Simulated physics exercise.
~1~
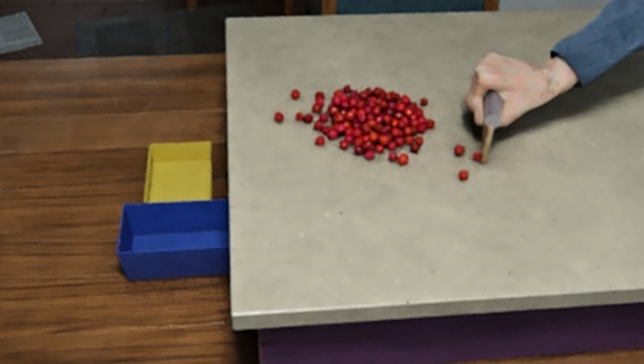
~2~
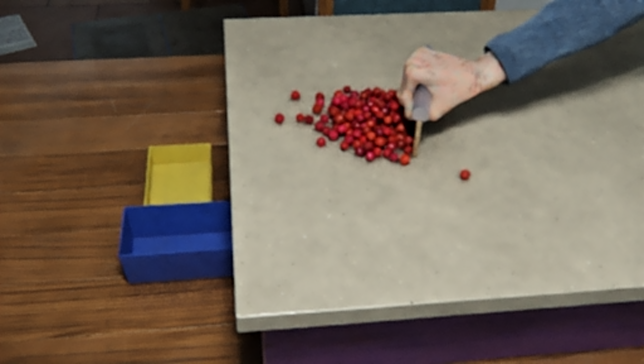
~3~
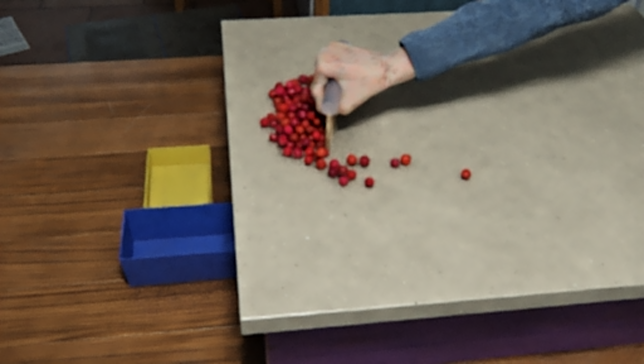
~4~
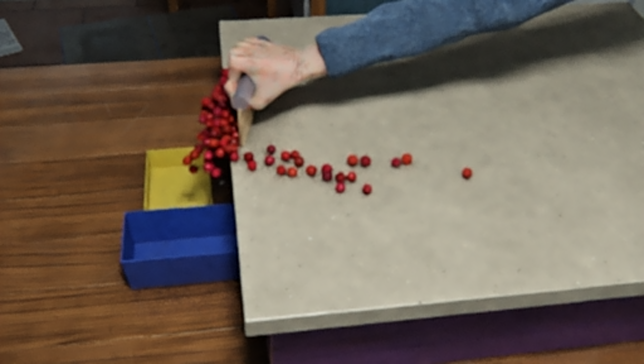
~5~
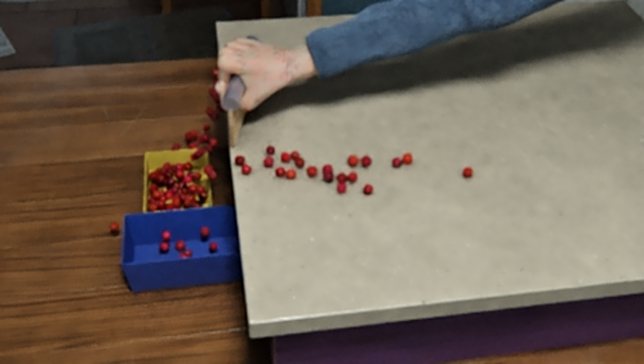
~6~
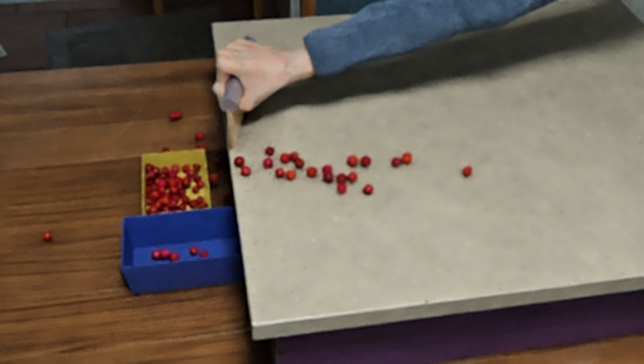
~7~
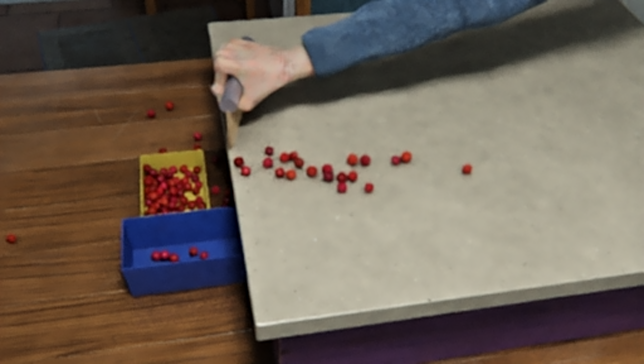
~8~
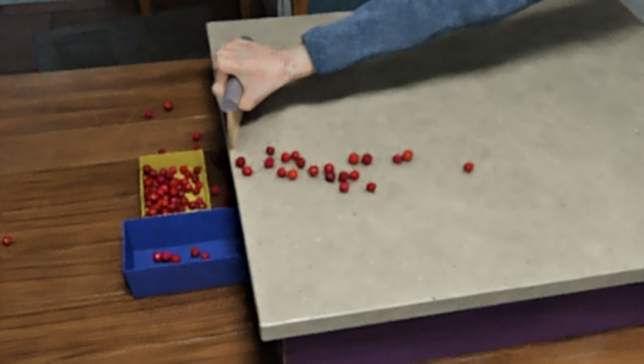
In this clip, a hand drags a scraper leftward through a pile of red cranberries on a grey tabletop and stops at the edge; many tumble into the yellow tin, a few land in the blue tin or scatter beyond, and others stay strewn on top.
